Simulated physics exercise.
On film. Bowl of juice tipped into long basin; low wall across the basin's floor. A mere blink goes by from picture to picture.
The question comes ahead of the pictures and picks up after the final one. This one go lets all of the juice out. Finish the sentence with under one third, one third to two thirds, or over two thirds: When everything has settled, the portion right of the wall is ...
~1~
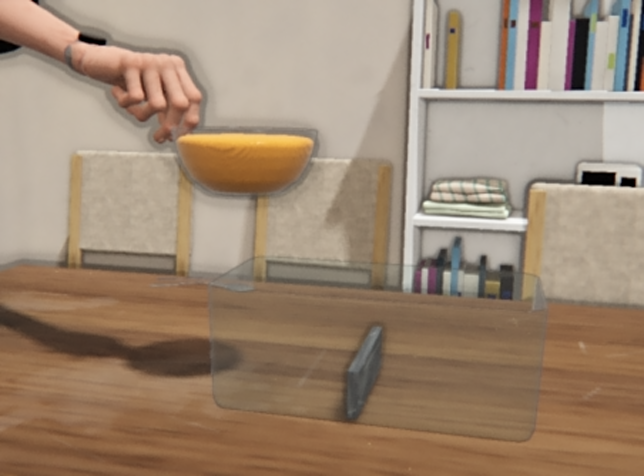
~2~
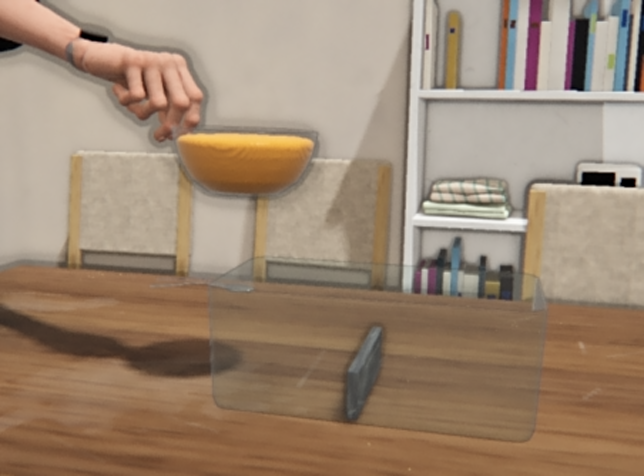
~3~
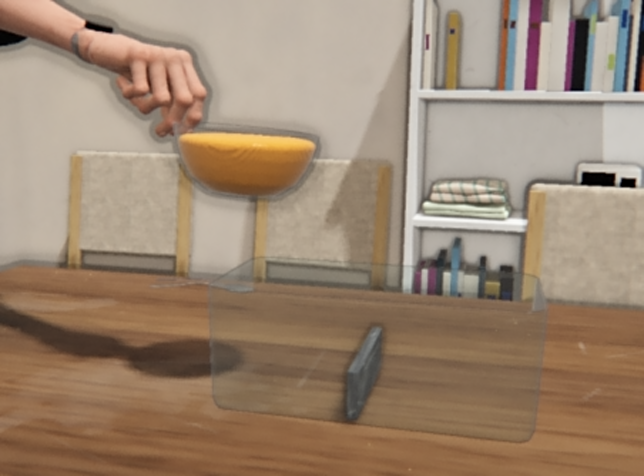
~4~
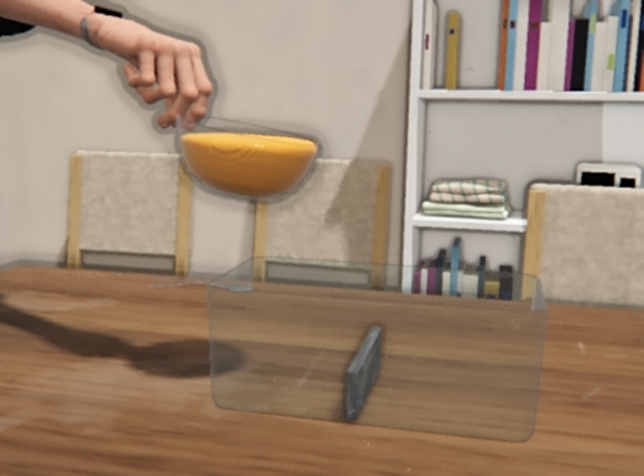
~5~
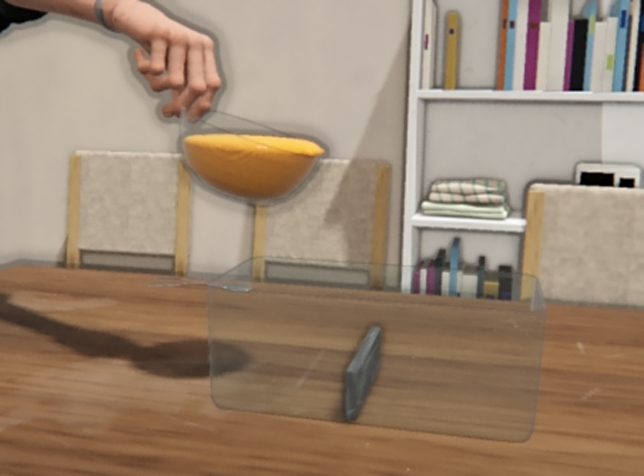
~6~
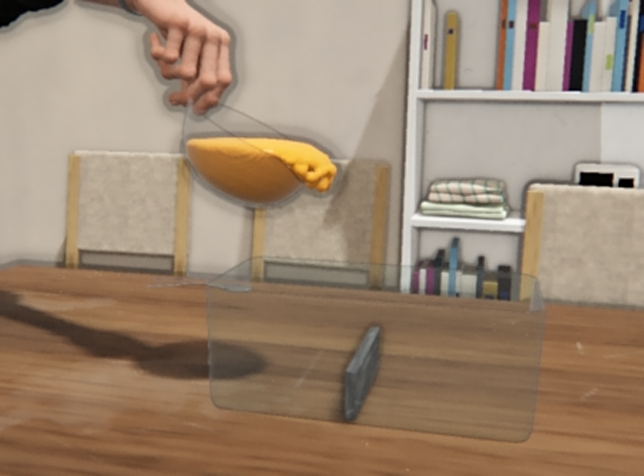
When everything has settled, the portion right of the wall is one third to two thirds.
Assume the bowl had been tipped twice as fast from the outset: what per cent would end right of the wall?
I'd estimate about 30 percent ends up there.
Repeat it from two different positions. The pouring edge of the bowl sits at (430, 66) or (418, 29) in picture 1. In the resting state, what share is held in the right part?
First about 85, then 85 per cent.
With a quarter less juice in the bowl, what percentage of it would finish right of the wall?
About 40 percent.
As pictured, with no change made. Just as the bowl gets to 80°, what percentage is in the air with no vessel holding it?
It's close to 30 %.
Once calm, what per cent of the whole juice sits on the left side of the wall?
45 % or thereabouts.
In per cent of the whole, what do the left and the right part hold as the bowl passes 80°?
Roughly 15 % on the left side and 40 % on the right side.
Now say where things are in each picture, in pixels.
In the first picture, tilt 0°; pouring edge (315, 133); surface from (184, 137) to (313, 141); the long basin's rim runs from (232, 271) to (542, 293); the wall's top is at (366, 348).
In the second picture, tilt 1°; pouring edge (315, 135); surface from (184, 137) to (313, 142).
In the third picture, tilt 5°; pouring edge (317, 140); surface from (186, 136) to (314, 144).
In the fourth picture, tilt 11°; pouring edge (318, 147); surface from (188, 136) to (317, 145).
In the fifth picture, tilt 18°; pouring edge (318, 158); surface from (191, 137) to (318, 152); 3 per cent is over the edge.
In the sixth picture, tilt 28°; pouring edge (317, 170); surface from (194, 141) to (316, 161); 10 per cent is over the edge.
A moment on, the bowl is tipped on its side and 19 per cent is still to pour, 15 is left of the wall and 38 right of it.
Next, the bowl is tipped right over and 0 per cent is still to pour, 44 is left of the wall and 54 right of it.
Then the bowl is tipped right over and 0 per cent is still to pour, 46 is left of the wall and 54 right of it.
Later the bowl is tipped right over and 0 per cent is still to pour, 45 is left of the wall and 54 right of it.
At rest 46 per cent lies left of the wall, 54 right of it and 0 outside.
